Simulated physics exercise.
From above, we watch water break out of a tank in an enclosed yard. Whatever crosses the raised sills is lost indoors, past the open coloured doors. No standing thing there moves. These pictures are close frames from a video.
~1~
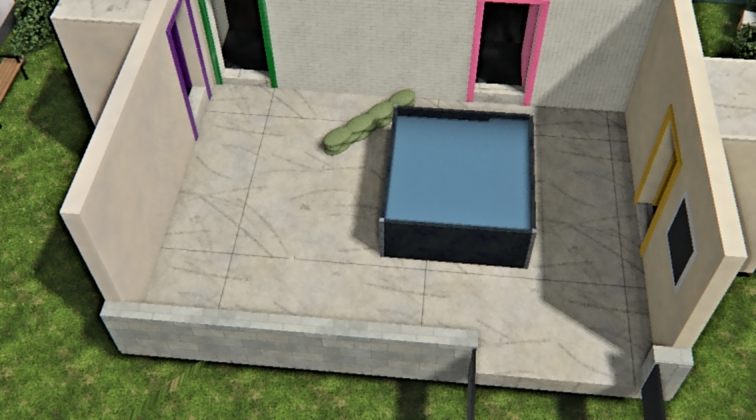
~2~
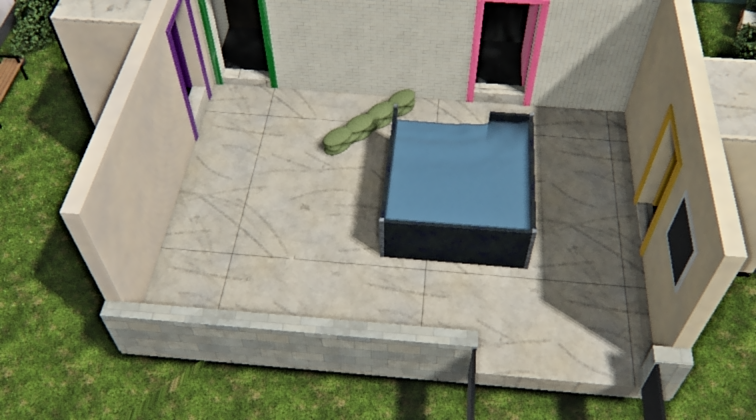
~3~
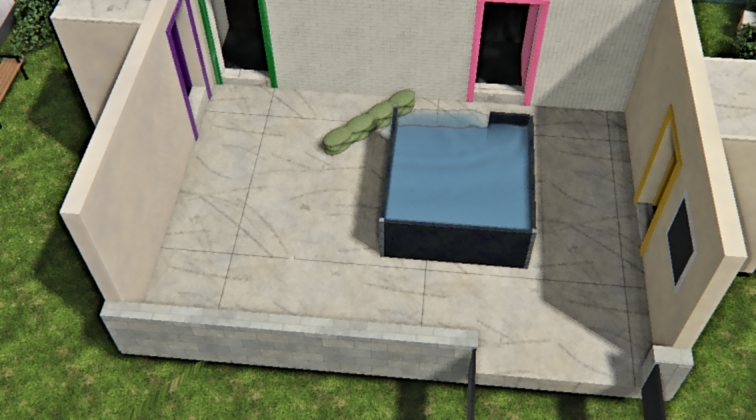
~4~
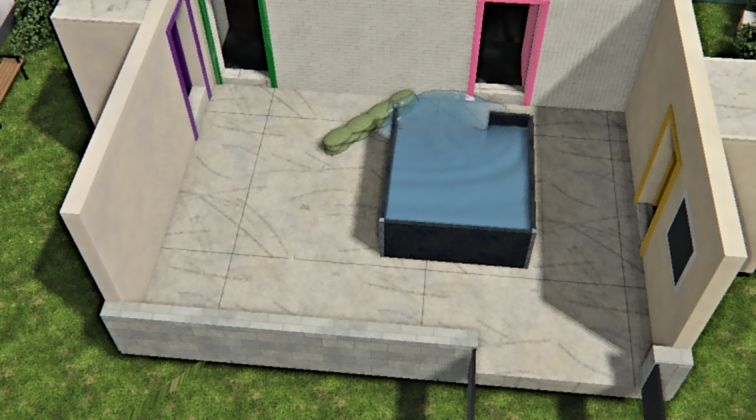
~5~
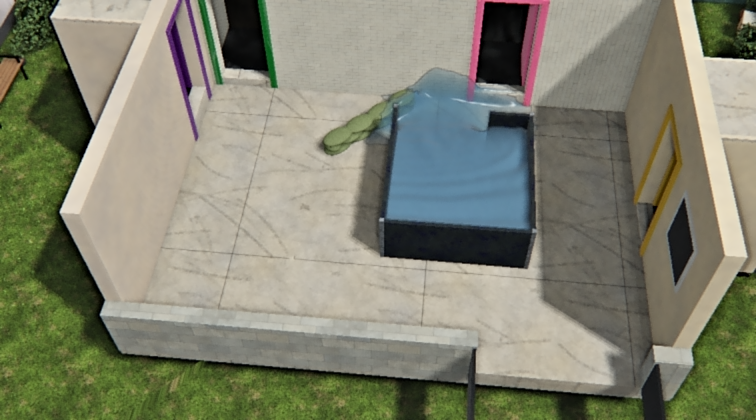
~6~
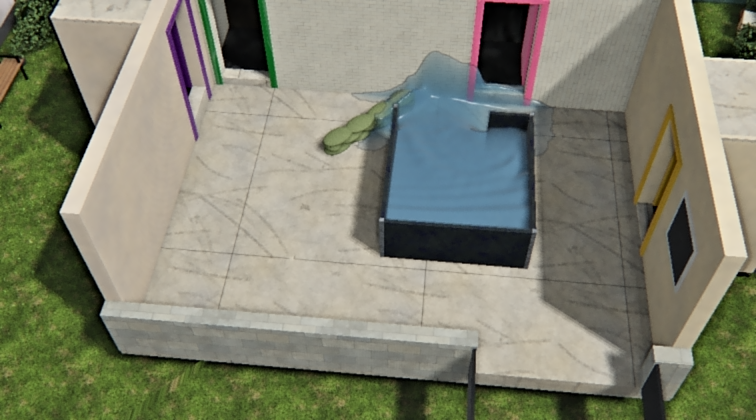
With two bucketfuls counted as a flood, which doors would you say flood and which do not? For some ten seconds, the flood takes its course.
I would say the purple door does not; the pink door floods; the yellow door floods; the green door does not.
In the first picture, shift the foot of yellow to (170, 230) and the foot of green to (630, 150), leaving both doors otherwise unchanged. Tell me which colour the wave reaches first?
I'd say the one in pink is reached first.
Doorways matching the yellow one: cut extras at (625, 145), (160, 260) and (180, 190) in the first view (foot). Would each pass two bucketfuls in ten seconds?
In order: Exceeds it, falls short, falls short.
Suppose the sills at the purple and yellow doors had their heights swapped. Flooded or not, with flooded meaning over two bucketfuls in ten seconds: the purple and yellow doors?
As I read it, the purple door ends up above while the yellow door remains below.
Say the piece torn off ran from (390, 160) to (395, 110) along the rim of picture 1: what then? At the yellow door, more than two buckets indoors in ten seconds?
The yellow one exceeds the limit.
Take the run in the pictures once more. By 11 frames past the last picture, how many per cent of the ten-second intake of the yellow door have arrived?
Approximately 0 per cent.
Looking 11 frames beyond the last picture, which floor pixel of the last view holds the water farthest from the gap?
Front's tip: Near (214, 87).
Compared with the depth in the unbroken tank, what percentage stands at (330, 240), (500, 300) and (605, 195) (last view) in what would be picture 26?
First spot 2 %, second 0 %, third 20 %.
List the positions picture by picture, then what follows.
Still water in the open tank at (460, 169), in the first frame.
Water pours out on the open tank's far side and has run to a hidden place, in the second frame.
The front is at (383, 130), out from the gap on the open tank's far side, in the third frame.
Water pours out on the open tank's far side and has run to (497, 104), in the fourth frame.
The front is at (524, 106), out from the gap on the open tank's far side, in the fifth frame.
Water pours out on the open tank's far side and has run to (547, 108), in the sixth frame.
A moment on, water covers 20 % of the floor; the purple door not reached, the pink door over two buckets in, the yellow door not reached, the green door not reached.
Next, water covers 45 % of the floor; the purple door wet at the sill, nothing in, the pink door far over two buckets in, the yellow door wet at the sill, nothing in, the green door wet at the sill, nothing in.
Then, water covers 85 % of the floor; the purple door wet at the sill, nothing in, the pink door far over two buckets in, the yellow door under two buckets in, the green door under two buckets in.
Later, water covers 90 % of the floor; the purple door wet at the sill, nothing in, the pink door far over two buckets in, the yellow door over two buckets in, the green door under two buckets in.
In the end, water covers 95 % of the floor; the purple door wet at the sill, nothing in, the pink door far over two buckets in, the yellow door over two buckets in, the green door under two buckets in.
